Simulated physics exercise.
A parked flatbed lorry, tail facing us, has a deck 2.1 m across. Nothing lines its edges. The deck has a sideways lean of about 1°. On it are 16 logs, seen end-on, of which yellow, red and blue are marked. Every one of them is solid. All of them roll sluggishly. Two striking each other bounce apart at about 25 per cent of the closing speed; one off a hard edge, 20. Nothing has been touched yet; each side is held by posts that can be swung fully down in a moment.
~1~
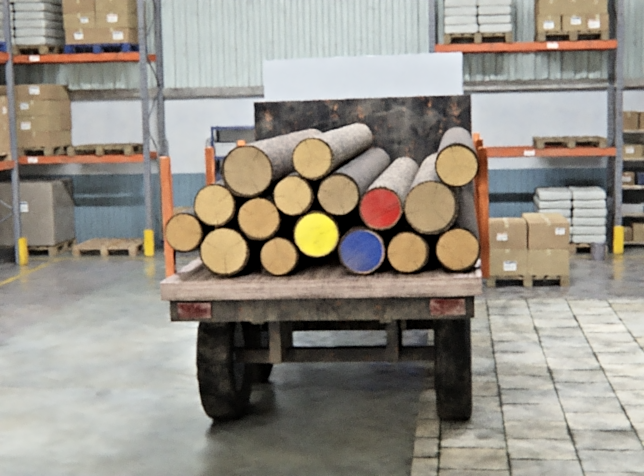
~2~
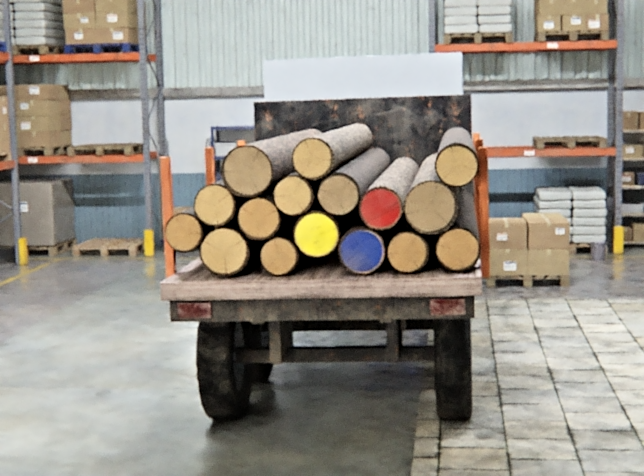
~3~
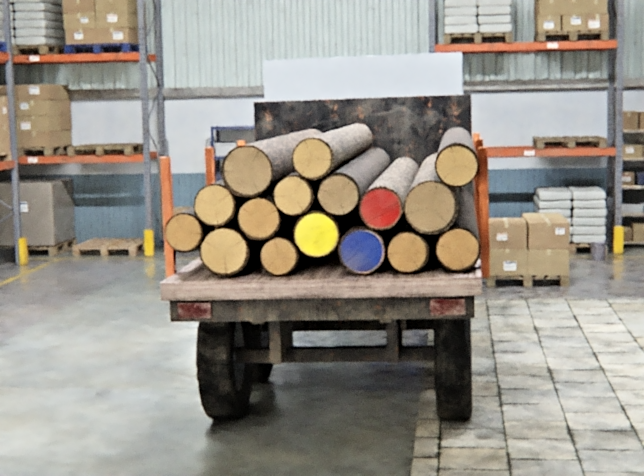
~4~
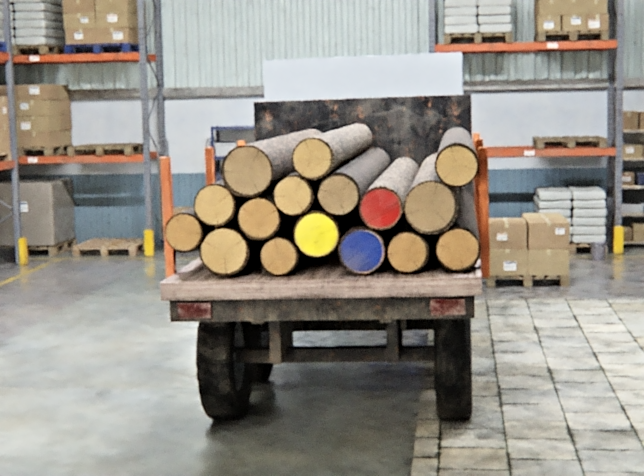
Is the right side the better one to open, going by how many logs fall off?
Yes, I expect the right to shed fewer.
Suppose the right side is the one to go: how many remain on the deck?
13.
Side on the left freed, after 1.5 s, yellow is on the deck, 100 cm from the left edge; red is up on others, 65 cm from the right edge; blue is on the deck, 80 cm from the right edge; 3 of 16 are off.
Side on the left freed, at the end, yellow is on the deck, 100 cm from the left edge; red is up on others, 65 cm from the right edge; blue is on the deck, 80 cm from the right edge; 6 of 16 are off.
Side on the right freed, after 1.0 s, yellow is up on others, 105 cm from the left edge; red is up on others, 55 cm from the right edge, rolling right; blue is on the deck, 75 cm from the right edge, rolling right; 1 of 16 is off.
Side on the right freed, at the end, yellow is on the deck, 105 cm from the right edge; red is up on others, 45 cm from the right edge; blue is on the deck, 70 cm from the right edge; 3 of 16 are off.
